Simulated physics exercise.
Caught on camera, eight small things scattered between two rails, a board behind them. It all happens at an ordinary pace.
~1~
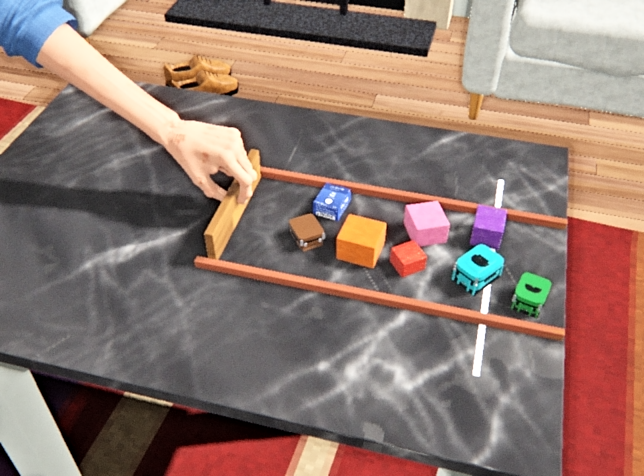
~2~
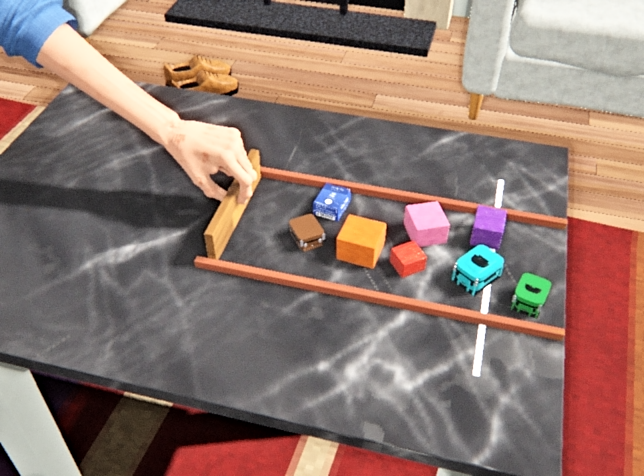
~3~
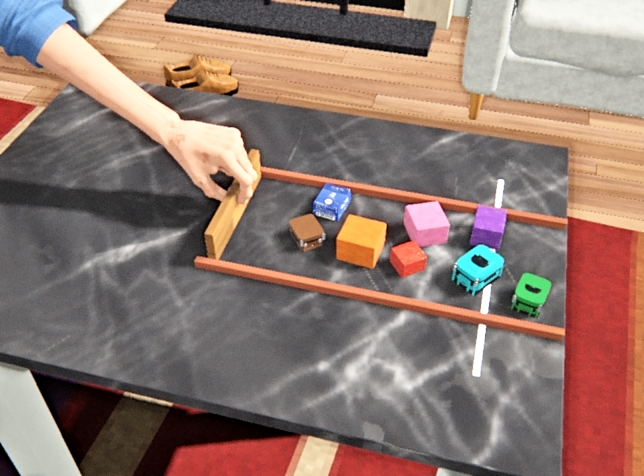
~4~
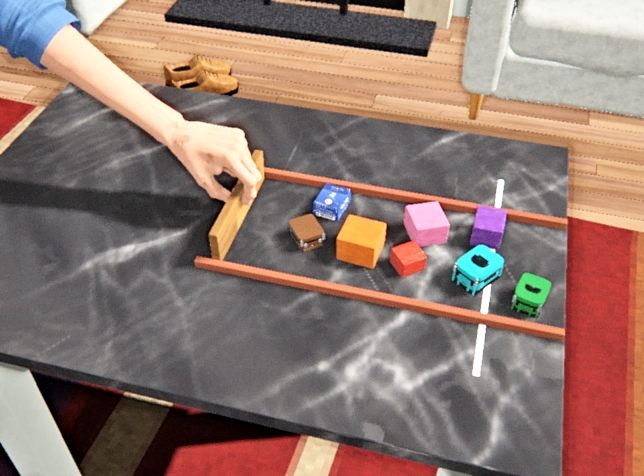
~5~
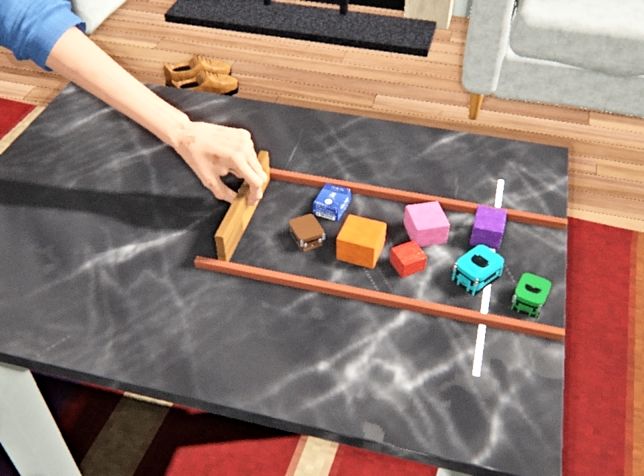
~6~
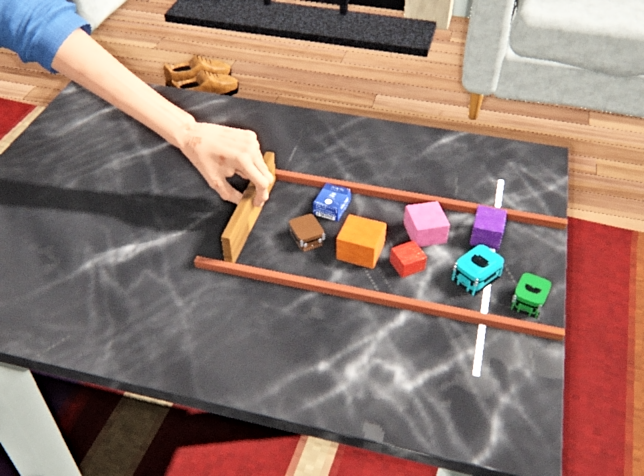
On a dark marbled table in a room with a wood floor and red patterned rug, seen from above at an angle, a hand grips a wooden board at left. Between two reddish rails sit blue, brown, orange, pink, red, purple, turquoise and green objects, with a white tape strip crossing at right. The hand slides the board slightly rightward while the objects and camera stay still.
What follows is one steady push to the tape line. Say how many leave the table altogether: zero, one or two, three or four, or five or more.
As it turns out, the number that fall off is three or four.
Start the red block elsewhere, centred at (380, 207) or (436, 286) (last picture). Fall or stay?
Place by place, it is kept; does not fall.
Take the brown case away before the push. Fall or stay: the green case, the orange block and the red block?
The green case falls; the orange block remains up; the red block survives.
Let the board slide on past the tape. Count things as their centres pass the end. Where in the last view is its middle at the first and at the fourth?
Near (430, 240) and (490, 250).
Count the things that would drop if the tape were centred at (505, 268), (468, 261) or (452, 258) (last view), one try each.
It would be 4, 2 and 1.
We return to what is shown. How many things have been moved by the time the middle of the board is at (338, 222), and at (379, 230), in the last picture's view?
By then 4, and 6.
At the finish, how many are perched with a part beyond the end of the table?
The number is 0.
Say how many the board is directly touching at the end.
That makes 2.
A little later, none off yet; green case at rest near (531, 296); purple block at rest near (488, 227); turquoise case at rest near (478, 270).
When it is over, the number that fall off is three or four; down, red block, turquoise case, purple block and green case.
